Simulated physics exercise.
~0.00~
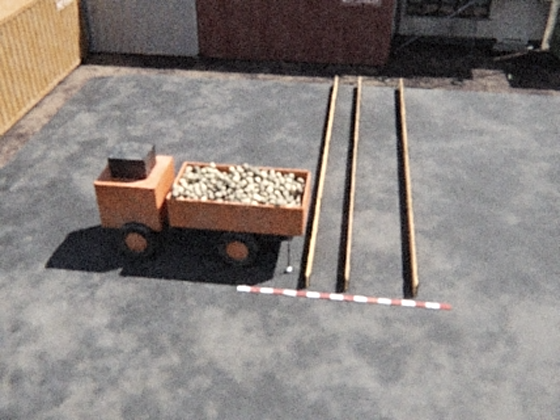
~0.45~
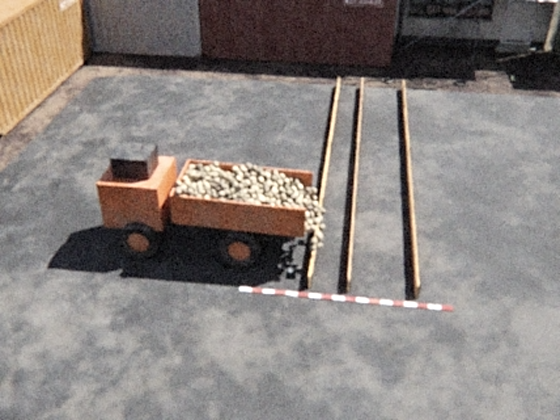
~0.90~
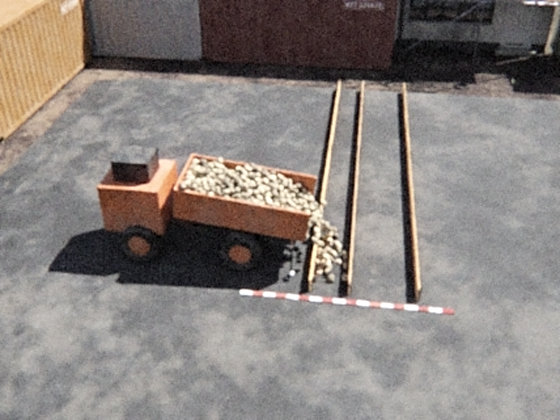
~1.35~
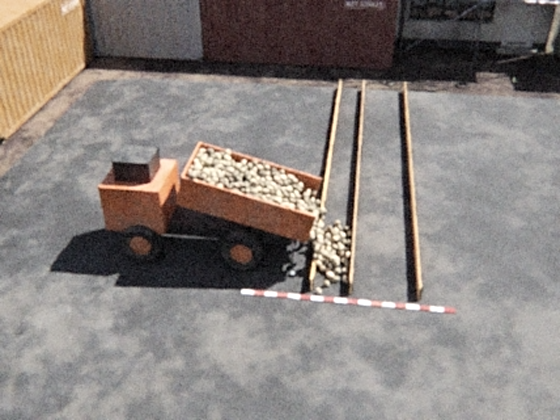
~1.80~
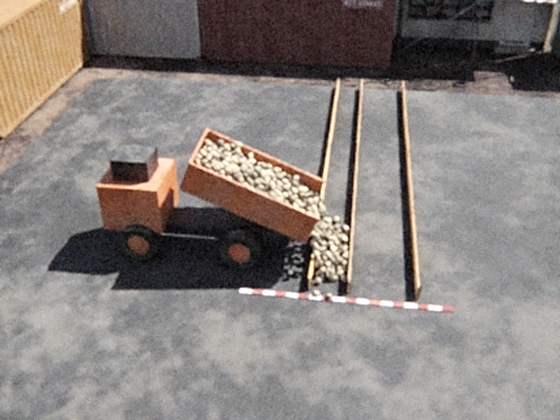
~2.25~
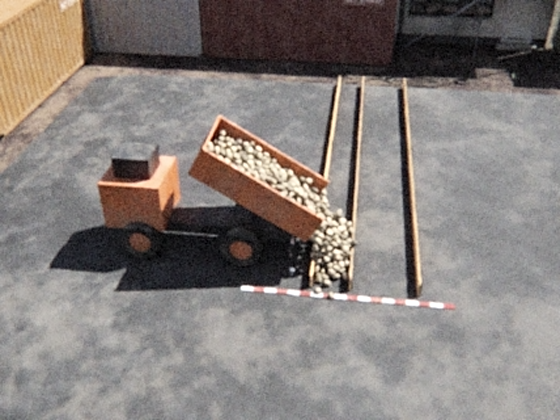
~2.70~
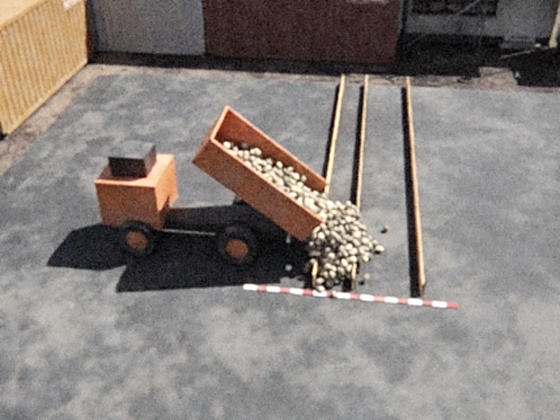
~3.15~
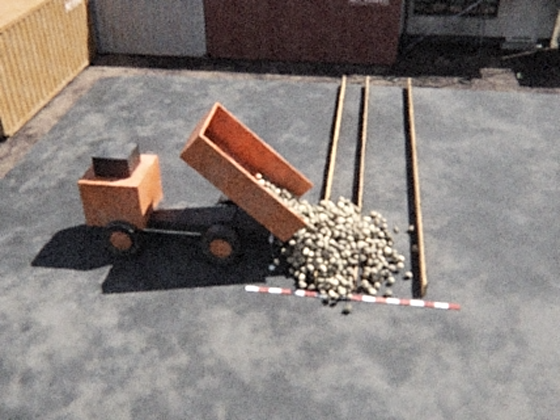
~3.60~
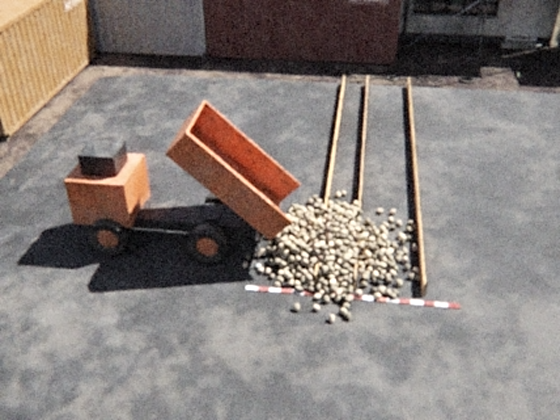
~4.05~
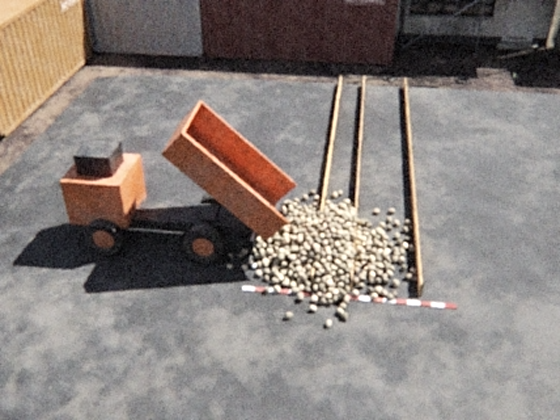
An orange dump truck tips its loaded bed, spilling pale rounded stones to the right over long boards laid on grey ground, then rolls left as the rest pour out, and stops with its bed raised and empty beside a broad heap covering the boards' near ends.
